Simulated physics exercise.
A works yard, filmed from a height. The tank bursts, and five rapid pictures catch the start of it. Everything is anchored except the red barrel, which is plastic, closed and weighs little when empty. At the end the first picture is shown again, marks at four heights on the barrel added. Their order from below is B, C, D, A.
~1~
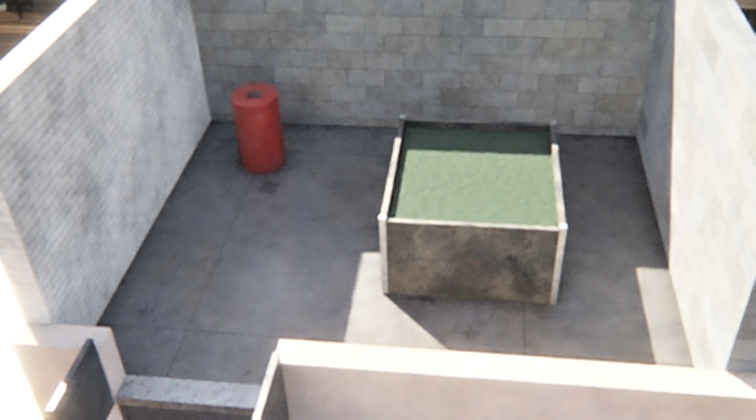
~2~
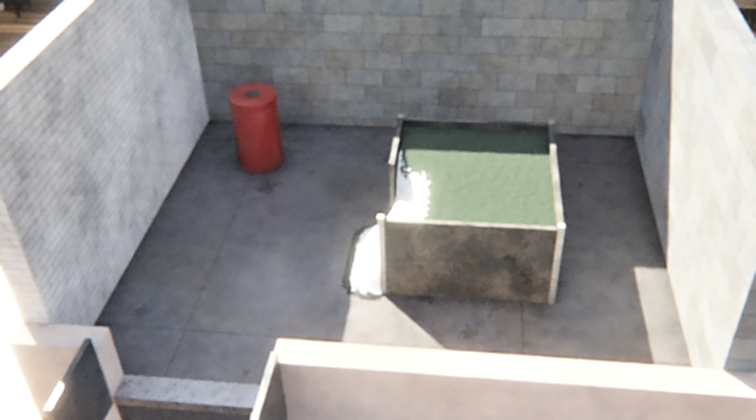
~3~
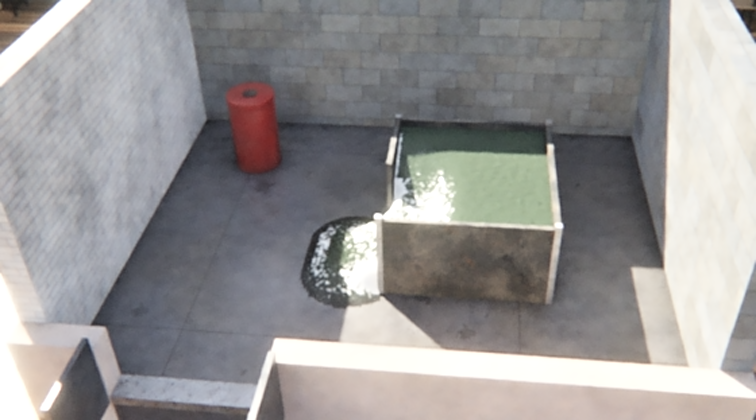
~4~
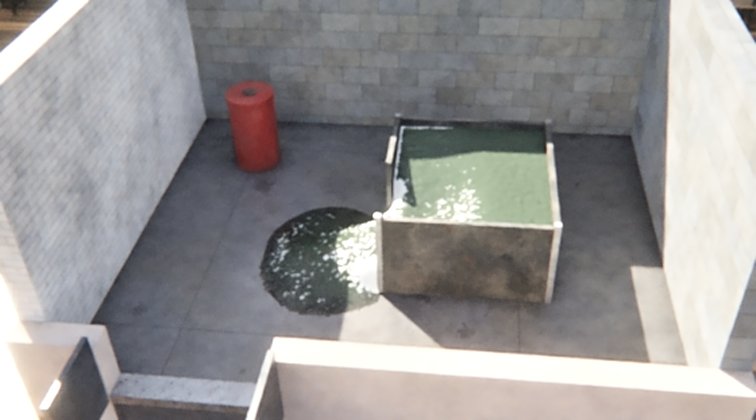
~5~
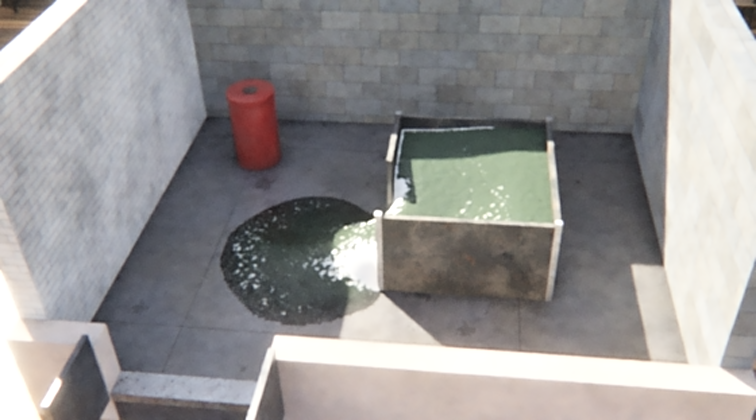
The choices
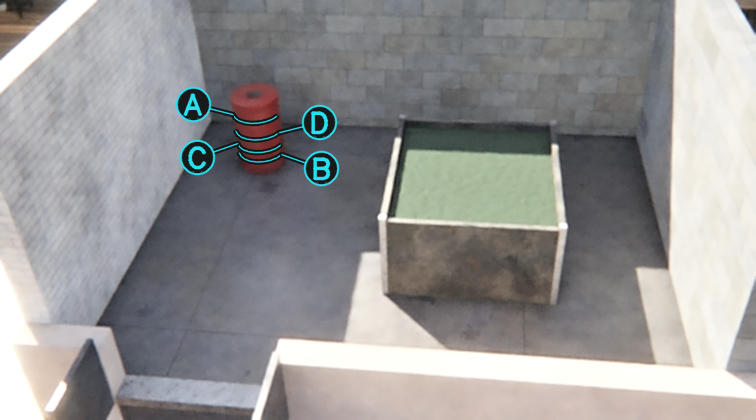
Green water pouring from the left side of a square tank and spreading in a widening dark pool across a walled yard.
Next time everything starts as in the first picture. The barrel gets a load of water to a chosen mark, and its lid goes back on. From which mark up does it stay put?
The answer is line B.
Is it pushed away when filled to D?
No, not at all.
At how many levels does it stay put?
All of them.
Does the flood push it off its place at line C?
No.
On the marked copy, A at (251, 123); B at (256, 162); C at (255, 152); D at (253, 139); from the bottom up B, C, D, A.
For line A, it does not move.
For line B, it does not move.
For line C, it does not move.
For line D, it does not move.
